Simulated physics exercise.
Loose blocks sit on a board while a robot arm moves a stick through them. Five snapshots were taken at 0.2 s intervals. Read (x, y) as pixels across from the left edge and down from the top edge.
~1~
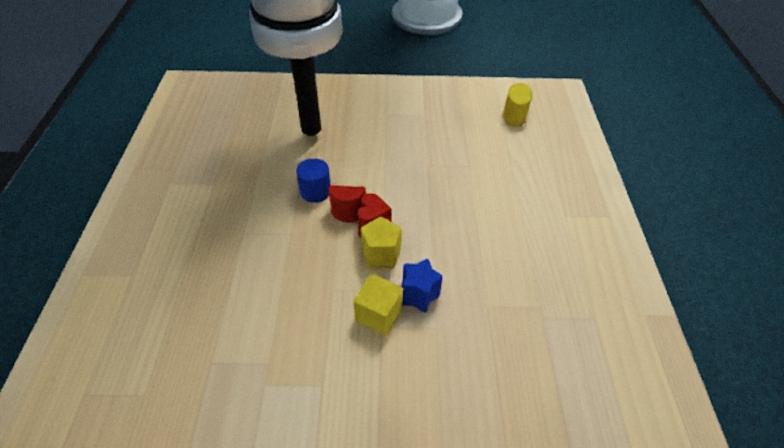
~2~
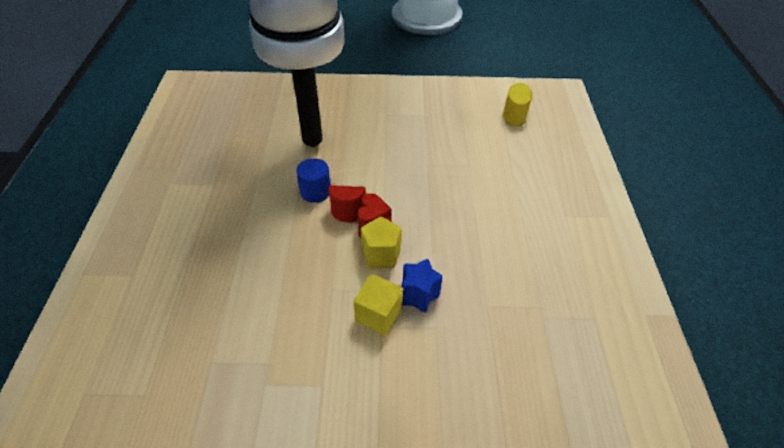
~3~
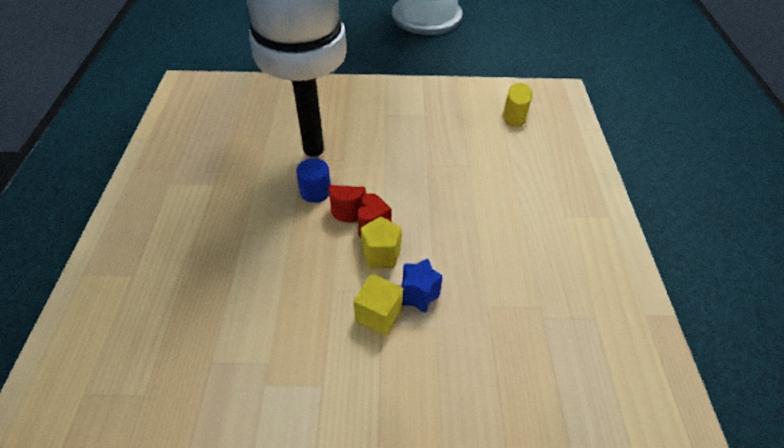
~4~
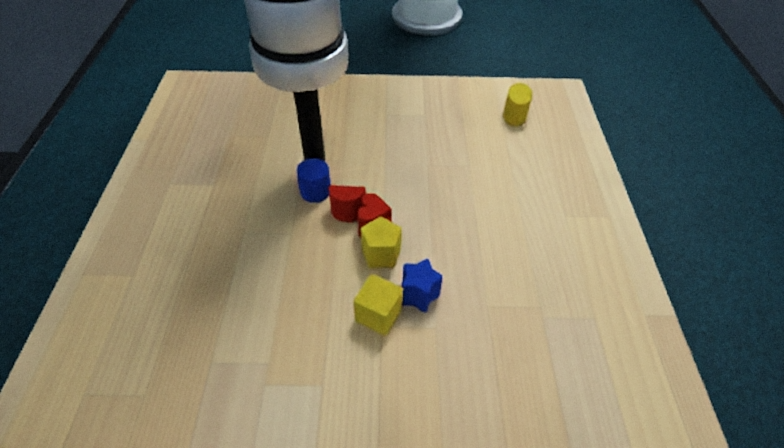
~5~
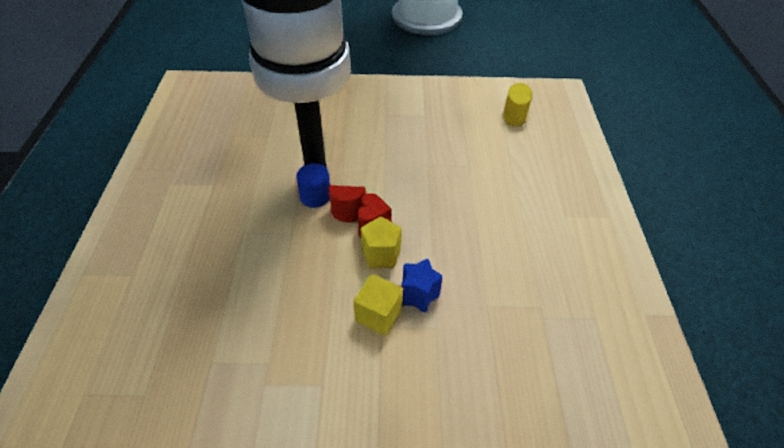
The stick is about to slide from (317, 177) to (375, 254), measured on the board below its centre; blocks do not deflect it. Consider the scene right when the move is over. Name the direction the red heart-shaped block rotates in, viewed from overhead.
Rotation: Counter-clockwise.
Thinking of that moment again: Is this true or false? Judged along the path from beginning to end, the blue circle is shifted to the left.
Verdict: False.
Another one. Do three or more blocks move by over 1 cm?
I believe so.
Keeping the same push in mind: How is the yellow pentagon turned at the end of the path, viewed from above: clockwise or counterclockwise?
It twists with the clock when seen from above.
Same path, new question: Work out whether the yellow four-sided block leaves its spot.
The yellow four-sided block will stay where it stands.
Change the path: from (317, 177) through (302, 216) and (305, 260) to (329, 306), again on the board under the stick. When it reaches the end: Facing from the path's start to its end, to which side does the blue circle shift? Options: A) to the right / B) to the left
The correct letter is B.
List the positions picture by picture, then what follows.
The first picture shows lower end of the stick at (312, 131), tops of blocks, blue circle at (312, 169), red half-round block at (346, 192), red heart-shaped block at (373, 206), yellow four-sided block at (379, 294), yellow pentagon at (382, 232).
The second picture shows stick at (313, 141), blocks as before.
The third picture shows stick at (314, 151), blocks as before.
The fourth picture shows stick at (315, 161), blocks as before.
The fifth picture shows stick at (316, 171), blue circle at (312, 174), red half-round block at (346, 192), red heart-shaped block at (373, 206), yellow four-sided block at (379, 294), yellow pentagon at (382, 232).
The first path, step by step. One third of the way, stick at (335, 195); blue circle at (311, 192).
Two thirds of the way, stick at (354, 220); blue circle at (311, 193); red half-round block at (368, 218), turned 65° anticlockwise; red heart-shaped block at (393, 212), turned 20° anticlockwise; yellow pentagon at (392, 242), turned 45° clockwise.
At the end, stick at (374, 248); blue circle at (311, 193); red half-round block at (395, 240), turned 70° anticlockwise; red heart-shaped block at (403, 214), turned 60° anticlockwise; yellow four-sided block not moved; yellow pentagon at (415, 262), turned 65° clockwise.
